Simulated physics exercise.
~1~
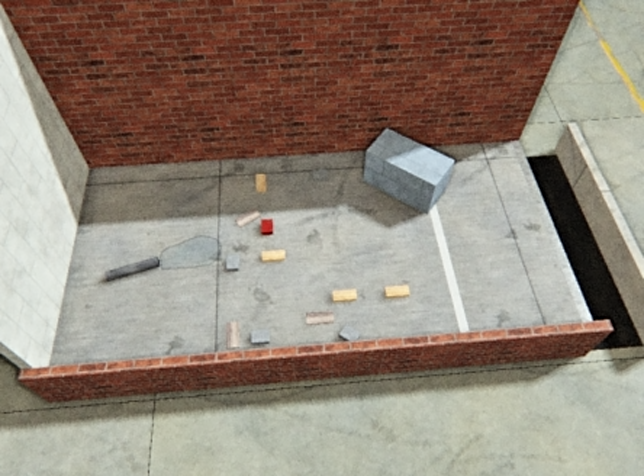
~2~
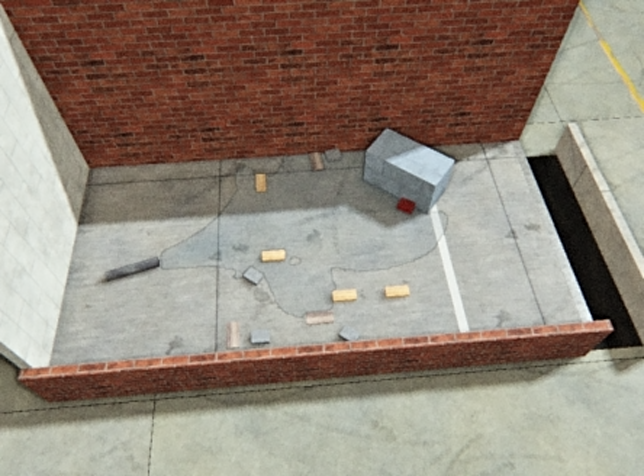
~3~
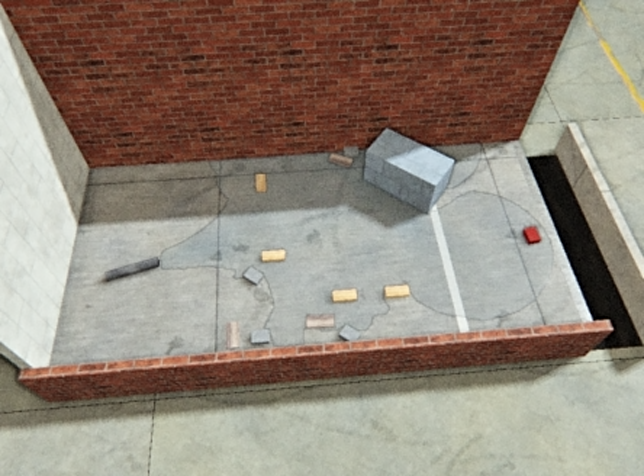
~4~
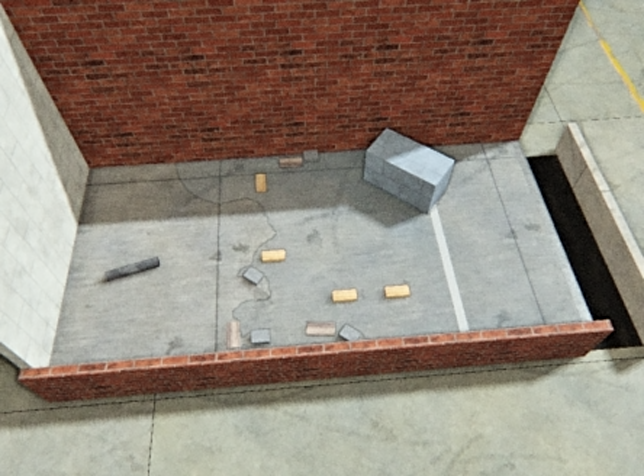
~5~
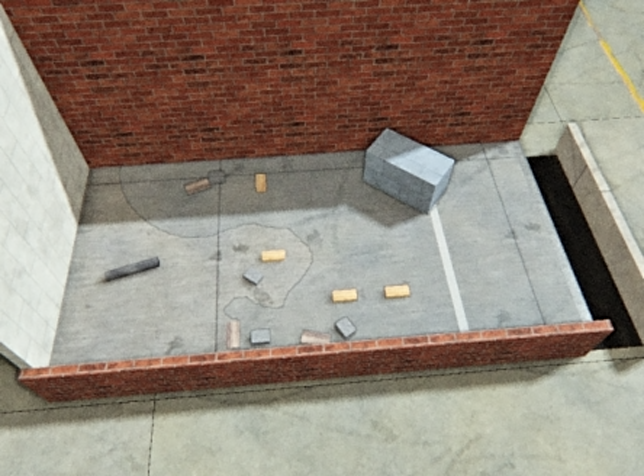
The clip shows water spreading from a dark pipe across a walled concrete floor scattered with small blocks, carrying a red block right past the white line until it disappears from view, while a few loose pieces drift along the back wall, first right, then left.
